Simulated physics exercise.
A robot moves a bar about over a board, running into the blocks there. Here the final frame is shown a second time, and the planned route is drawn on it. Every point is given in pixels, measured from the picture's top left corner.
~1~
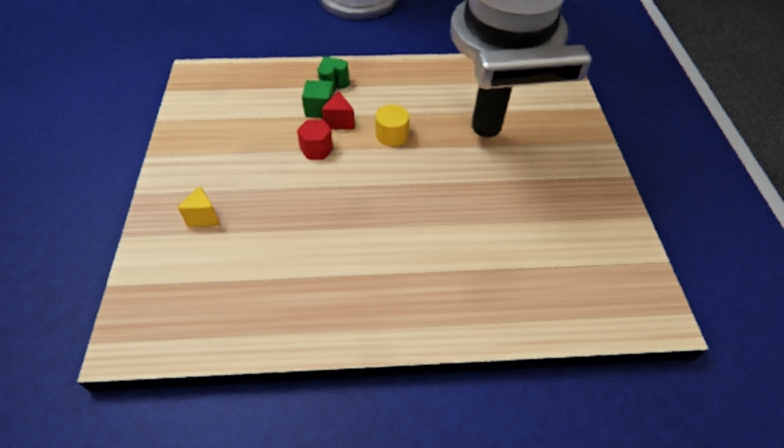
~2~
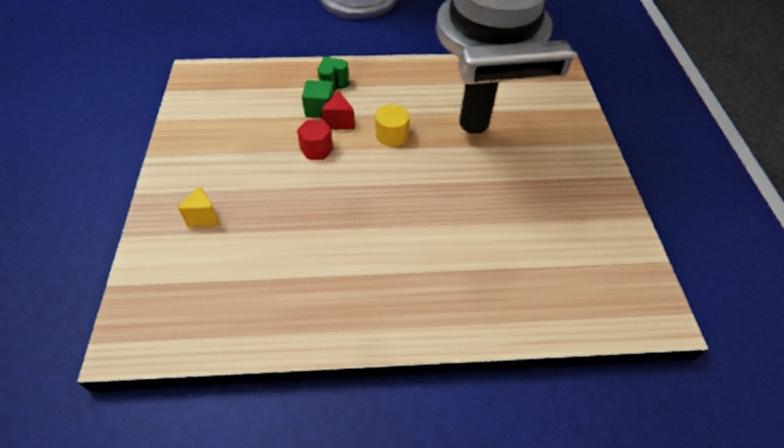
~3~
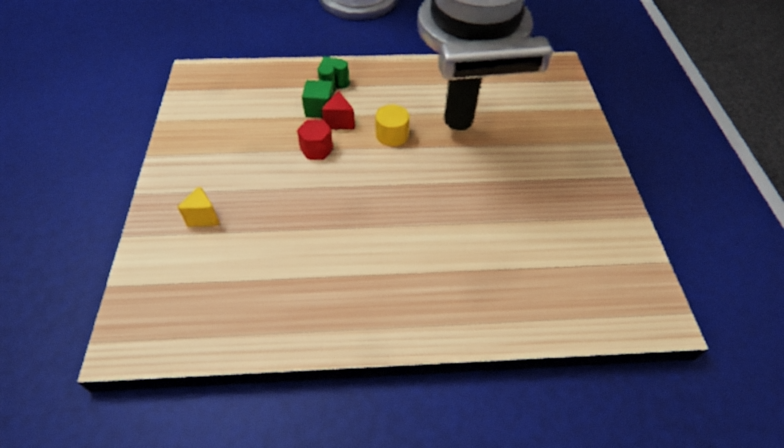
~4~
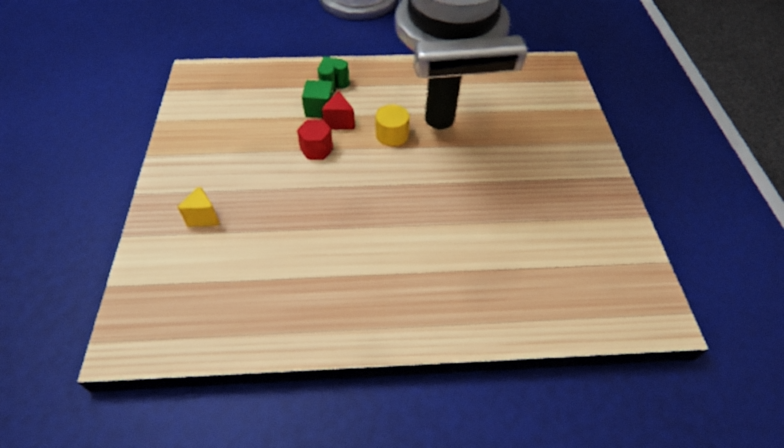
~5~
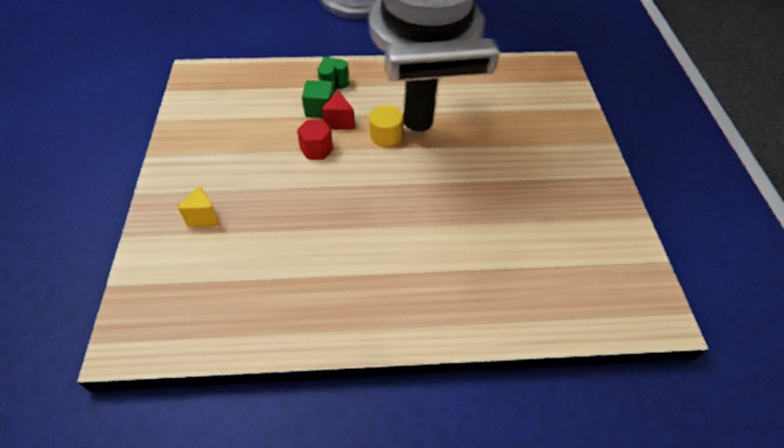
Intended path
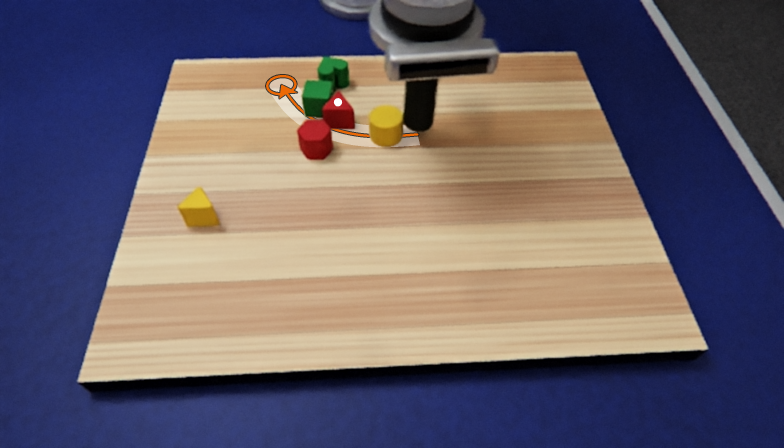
A robot's black bar slid left across a wooden board toward the yellow disc, then nudged it slightly left, while the red and green blocks and the yellow triangular piece stayed still.
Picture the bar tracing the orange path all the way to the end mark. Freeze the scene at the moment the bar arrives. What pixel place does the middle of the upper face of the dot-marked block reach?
Near (270, 97).
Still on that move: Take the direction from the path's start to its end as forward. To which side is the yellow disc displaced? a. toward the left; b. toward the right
My answer is option a.
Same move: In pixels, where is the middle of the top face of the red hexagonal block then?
The centre of its top will be at (279, 144).
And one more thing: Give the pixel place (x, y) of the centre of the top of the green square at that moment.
That would be at about pixel (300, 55).
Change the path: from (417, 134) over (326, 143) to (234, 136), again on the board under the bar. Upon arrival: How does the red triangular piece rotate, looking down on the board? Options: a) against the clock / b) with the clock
The correct letter is b.
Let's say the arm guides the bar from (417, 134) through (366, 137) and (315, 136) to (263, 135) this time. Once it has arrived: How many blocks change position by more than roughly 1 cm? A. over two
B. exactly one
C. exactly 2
The answer is A.
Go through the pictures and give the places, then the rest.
Tip of the bar (486, 128), middles of tops, red hexagonal block (314, 129), green square (317, 88), red triangular piece (338, 102), yellow disc (393, 115), in the first picture.
Bar (474, 125), nothing pushed, in the second picture.
Bar (458, 121), nothing pushed, in the third picture.
Bar (440, 120), nothing pushed, in the fourth picture.
Bar (418, 123), red hexagonal block (314, 129), green square (317, 88), red triangular piece (338, 102), yellow disc (386, 115), in the fifth picture.
The line goes from (417, 134) over (358, 135) and (308, 116) to (281, 85); the dot is on the red triangular piece.
What follows on the original path. One third of the way, bar (358, 123); red hexagonal block (295, 135); green square (314, 86); red triangular piece (316, 106), turned 95° clockwise; yellow disc (325, 123).
Two thirds of the way, bar (306, 104); red hexagonal block (279, 144), turned 15° anticlockwise; green square (304, 74), turned 30° clockwise; red triangular piece (274, 100), turned 55° clockwise; yellow disc (296, 121).
At the end, bar (279, 73); red hexagonal block (279, 144), turned 15° anticlockwise; green square (301, 55), turned 130° clockwise; red triangular piece (270, 97); yellow disc (296, 121).
